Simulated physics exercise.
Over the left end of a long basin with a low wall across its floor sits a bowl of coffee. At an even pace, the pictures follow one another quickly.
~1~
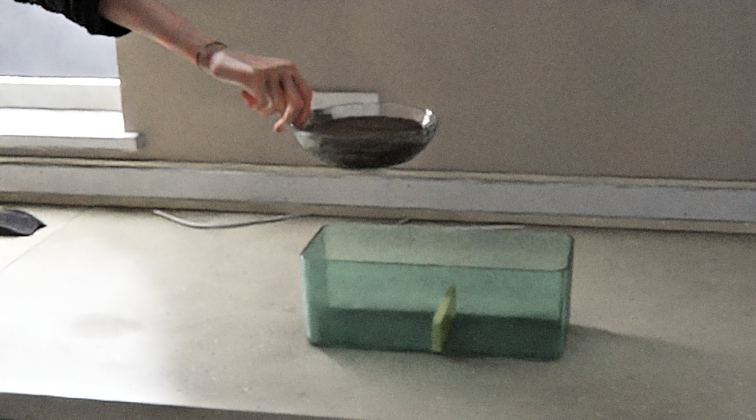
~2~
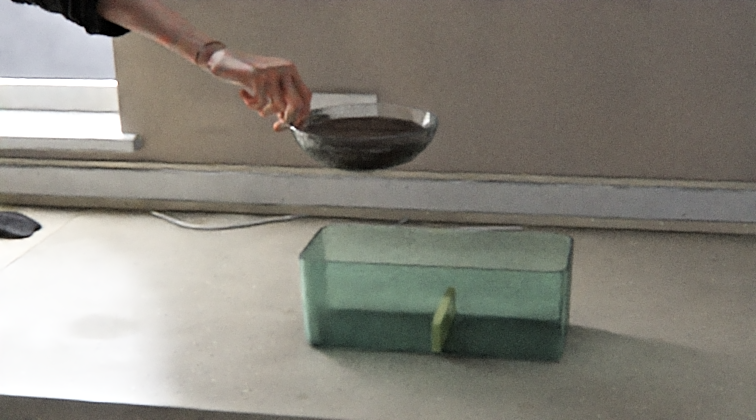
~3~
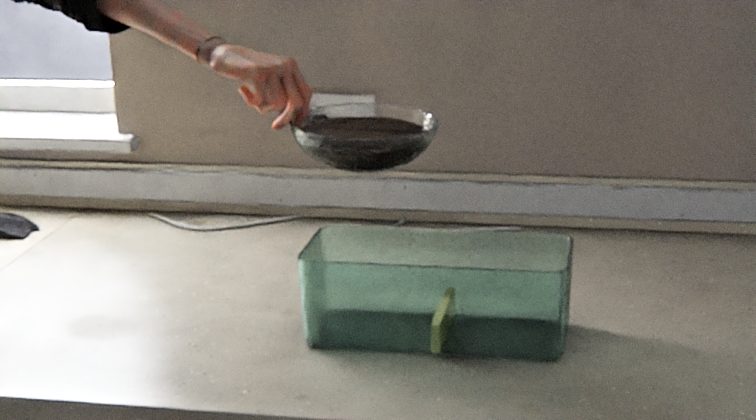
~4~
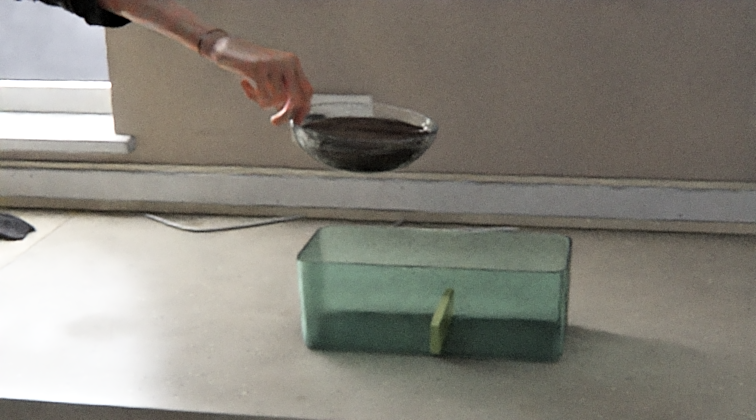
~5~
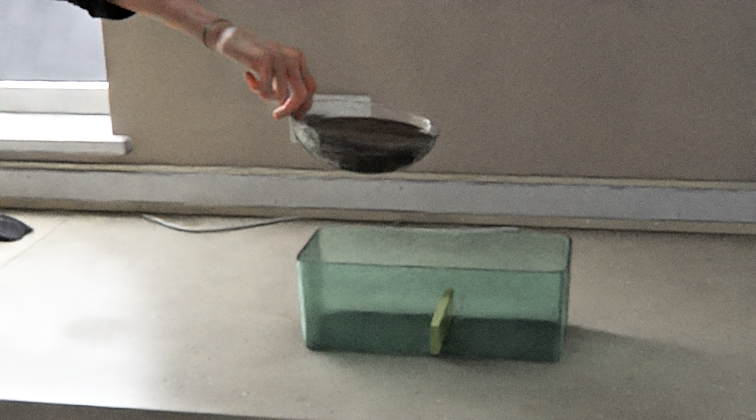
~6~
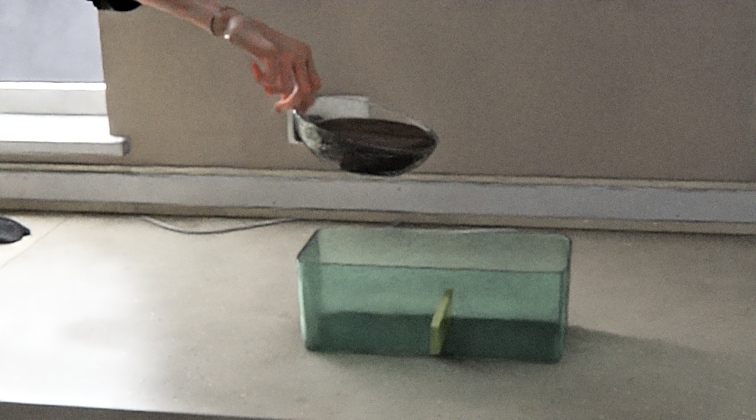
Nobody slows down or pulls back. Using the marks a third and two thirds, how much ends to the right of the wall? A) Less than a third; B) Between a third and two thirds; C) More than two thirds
(C) More than two thirds.
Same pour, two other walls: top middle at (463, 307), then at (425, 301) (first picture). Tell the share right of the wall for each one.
Record: Case 1 near 65 %, case 2 near 85 %.
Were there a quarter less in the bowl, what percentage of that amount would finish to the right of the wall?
It works out near 80 percent.
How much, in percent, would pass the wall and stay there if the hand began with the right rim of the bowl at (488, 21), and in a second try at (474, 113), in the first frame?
It would come to near 60 per cent, and then near 80 per cent.
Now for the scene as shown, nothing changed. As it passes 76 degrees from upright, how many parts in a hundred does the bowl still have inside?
Around 10 percent remains.
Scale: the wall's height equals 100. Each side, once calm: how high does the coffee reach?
20 left, 70 right, give or take.
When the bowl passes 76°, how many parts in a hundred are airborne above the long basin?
About 35 per cent.
A moment on, the bowl is tipped on its side and 10 per cent is still to pour, 0 is left of the wall and 56 right of it.
Next, the bowl is tipped right over and 0 per cent is still to pour, 21 is left of the wall and 77 right of it.
Then the bowl is tipped right over and 0 per cent is still to pour, 21 is left of the wall and 76 right of it.
Later the bowl is tipped right over and 0 per cent is still to pour, 21 is left of the wall and 76 right of it.
Finally, 21 per cent lies left of the wall, 76 right of it and 2 outside.
